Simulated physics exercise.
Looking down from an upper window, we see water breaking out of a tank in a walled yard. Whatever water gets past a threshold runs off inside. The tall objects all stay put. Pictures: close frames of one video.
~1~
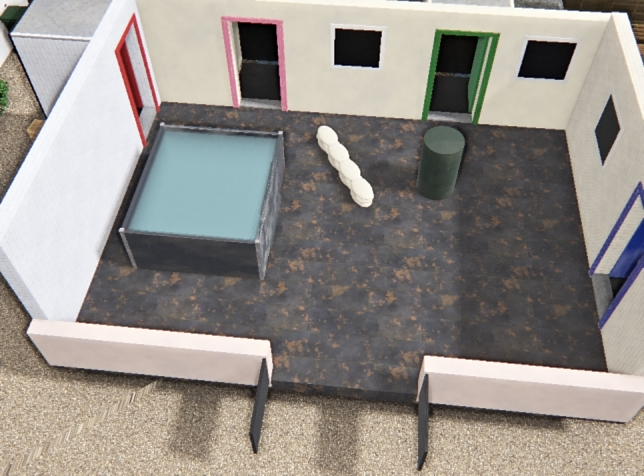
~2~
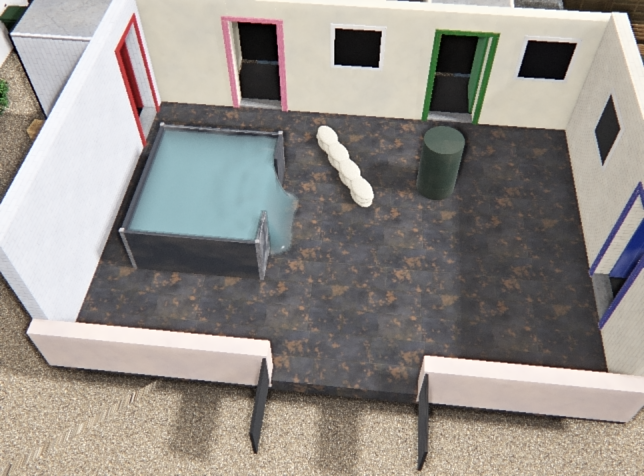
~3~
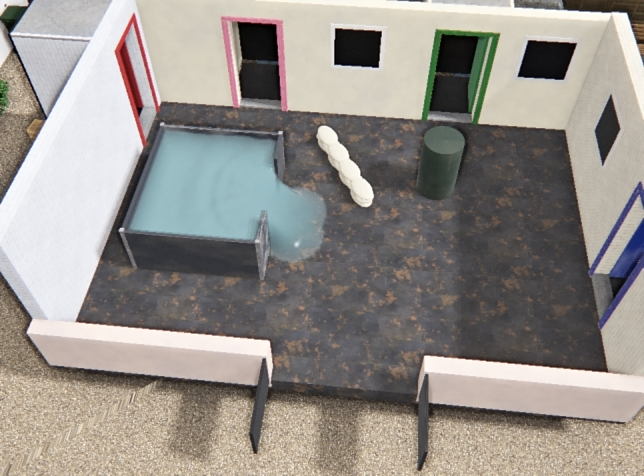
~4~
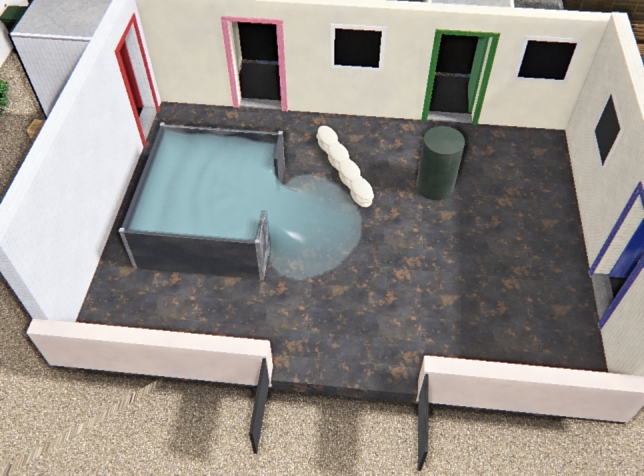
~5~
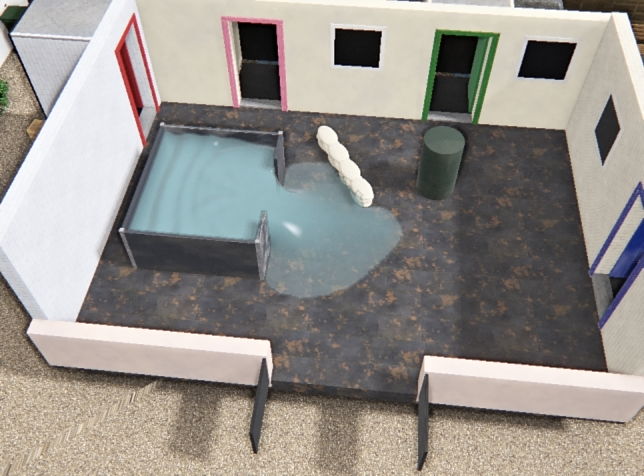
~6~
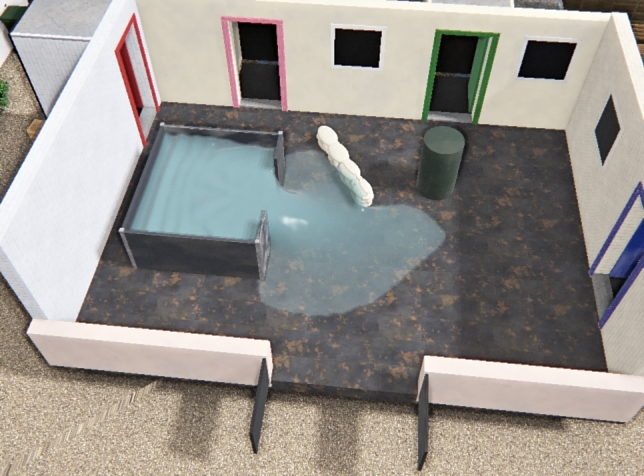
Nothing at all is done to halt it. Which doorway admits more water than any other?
The blue doorway.
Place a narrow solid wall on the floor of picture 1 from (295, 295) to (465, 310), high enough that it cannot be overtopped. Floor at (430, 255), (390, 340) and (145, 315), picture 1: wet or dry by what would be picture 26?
Going through them in order, I get inundated, high and dry and high and dry.
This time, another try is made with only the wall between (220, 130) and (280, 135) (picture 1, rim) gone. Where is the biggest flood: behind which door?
The pink one.
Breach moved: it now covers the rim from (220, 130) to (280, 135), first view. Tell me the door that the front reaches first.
Answer: The pink one.
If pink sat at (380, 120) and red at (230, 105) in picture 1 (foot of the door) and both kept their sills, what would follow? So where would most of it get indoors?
I'd say the biggest share comes in at the blue one.
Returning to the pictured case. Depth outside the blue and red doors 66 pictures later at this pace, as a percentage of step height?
Roughly 100 and 40 %.
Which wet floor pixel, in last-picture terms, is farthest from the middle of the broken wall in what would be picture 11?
I'd put it around (593, 286).
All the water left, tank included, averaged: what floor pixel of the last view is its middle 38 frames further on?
My reading is close to (376, 235).
A moment on, water covers 40 % of the floor; pink door not reached, red door not reached, green door not reached, blue door not reached.
Next, water covers 60 % of the floor; pink door wet at the sill, nothing in, red door not reached, green door not reached, blue door some in.
Then, water covers 70 % of the floor; pink door some in, red door wet at the sill, nothing in, green door a trickle in, blue door a lot in.
Later, water covers 80 % of the floor; pink door some in, red door wet at the sill, nothing in, green door a trickle in, blue door a lot in.
In the end, water covers 95 % of the floor; pink door some in, red door wet at the sill, nothing in, green door some in, blue door a lot in; the blue door has let in the most.
